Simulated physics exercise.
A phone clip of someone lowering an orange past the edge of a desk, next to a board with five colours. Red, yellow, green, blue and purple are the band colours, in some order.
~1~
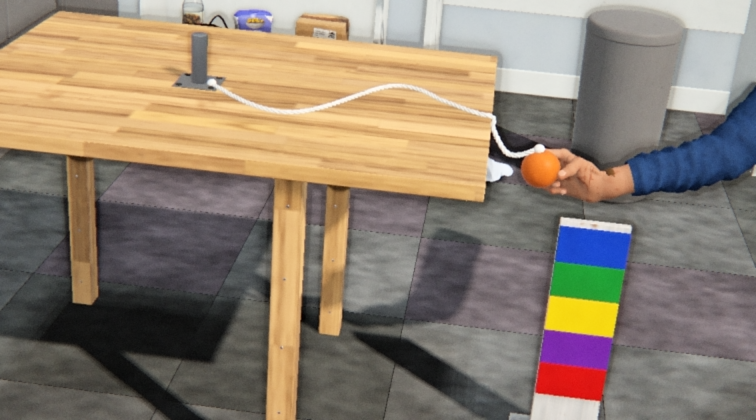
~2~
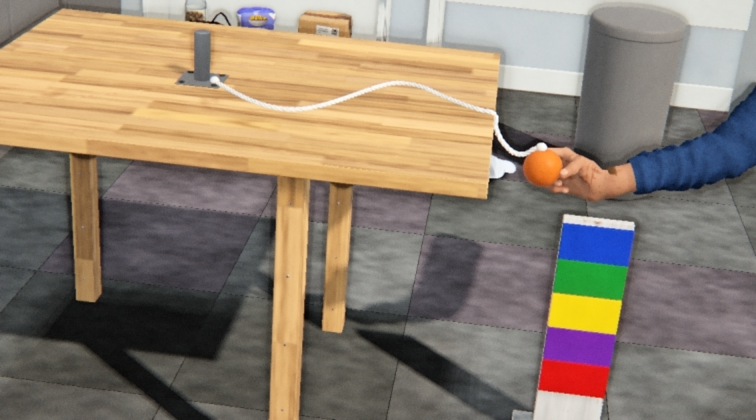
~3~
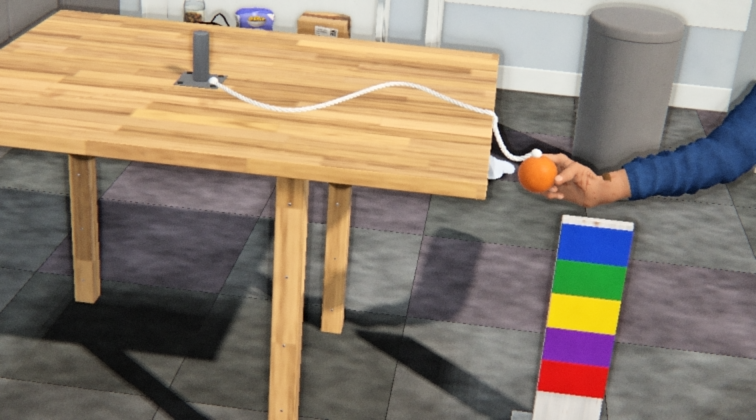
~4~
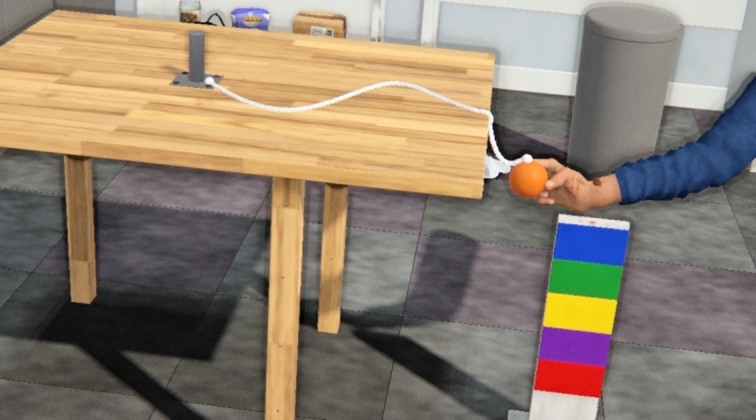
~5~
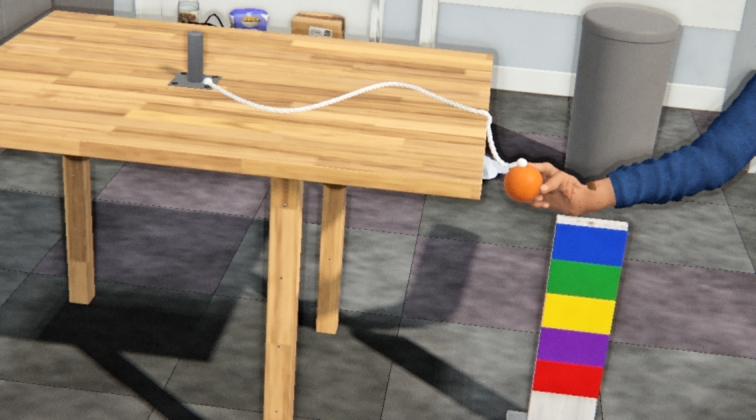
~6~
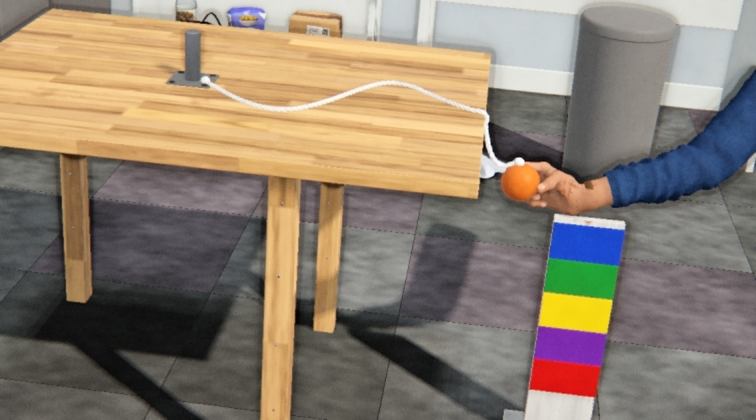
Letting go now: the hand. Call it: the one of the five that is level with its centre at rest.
My call is yellow.
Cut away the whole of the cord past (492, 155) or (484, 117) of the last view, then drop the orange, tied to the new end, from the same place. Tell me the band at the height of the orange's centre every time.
Green; blue.
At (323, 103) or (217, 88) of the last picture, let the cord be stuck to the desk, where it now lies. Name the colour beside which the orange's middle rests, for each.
Results, in sequence: Green / yellow.
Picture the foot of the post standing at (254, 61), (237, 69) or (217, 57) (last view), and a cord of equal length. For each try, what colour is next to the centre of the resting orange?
Going case by case, it's purple, purple and finally yellow.
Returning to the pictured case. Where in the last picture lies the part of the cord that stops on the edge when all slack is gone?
It's the point at about (411, 86).
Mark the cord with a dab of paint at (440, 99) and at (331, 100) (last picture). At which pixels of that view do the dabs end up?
First one: (480, 166); second one: (374, 103).
Early on, orange near (466, 285); level with yellow.
Midway, orange near (470, 302); level with yellow.
Finally, orange near (466, 302); level with yellow. Its centre hangs level with the yellow band.
